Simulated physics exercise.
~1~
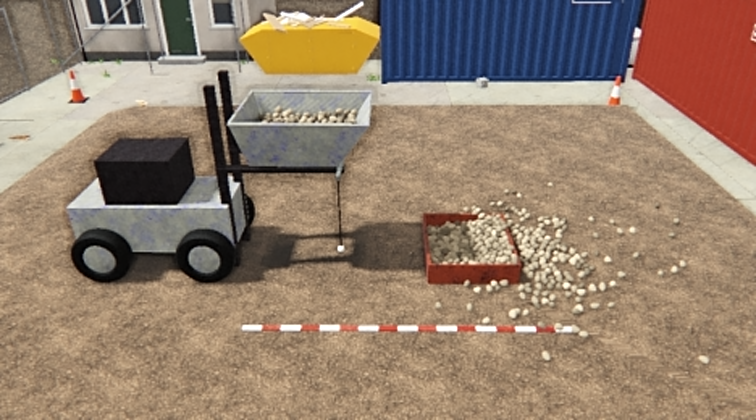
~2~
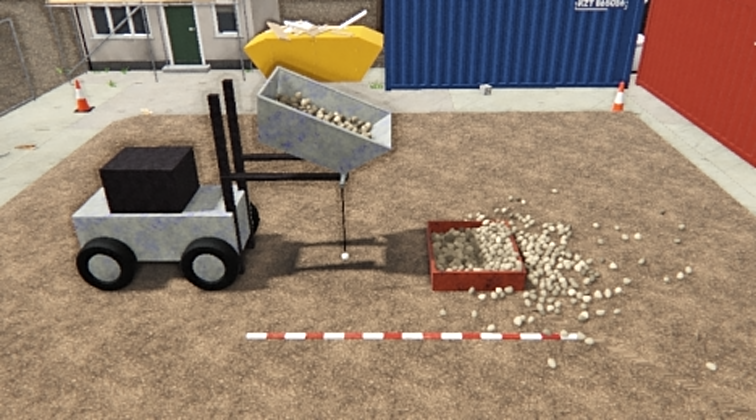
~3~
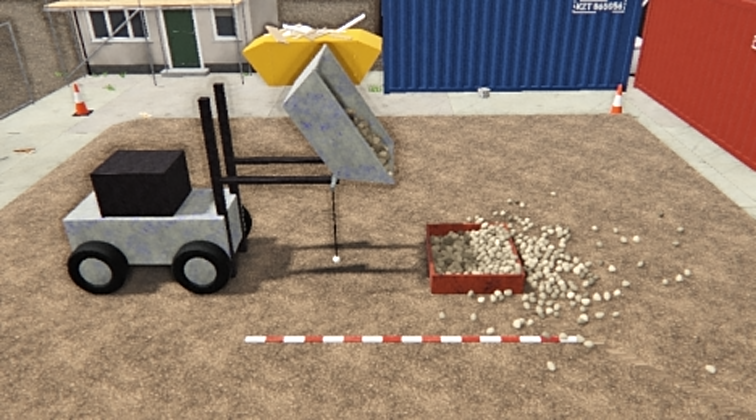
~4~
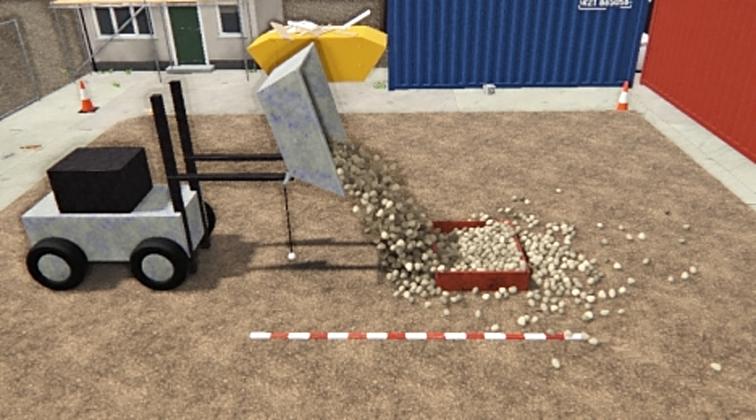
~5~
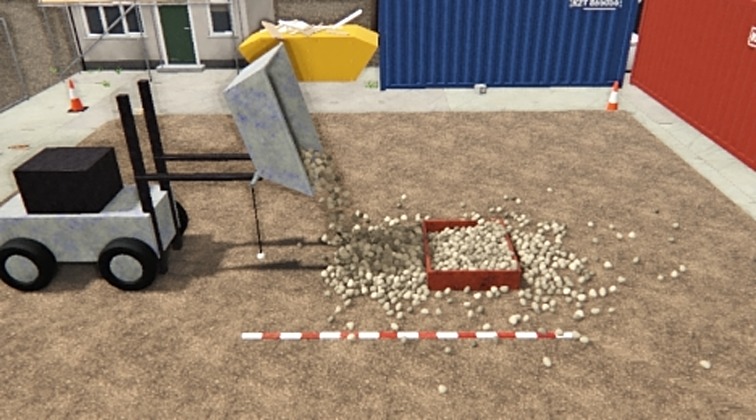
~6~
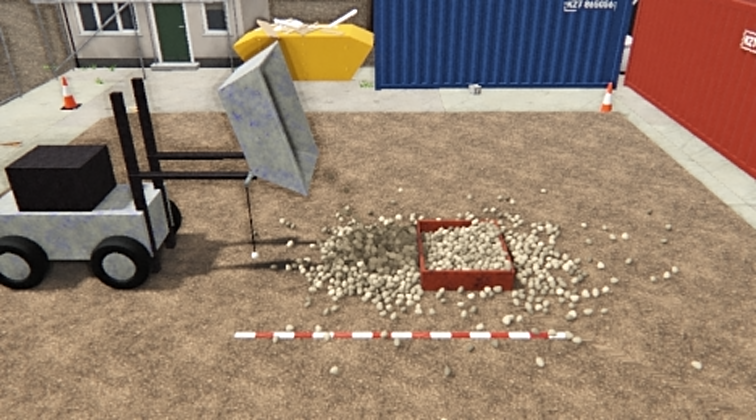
On a dirt yard, a forklift tipping its raised skip and backing left, spilling pale stones mostly short of a red bin.
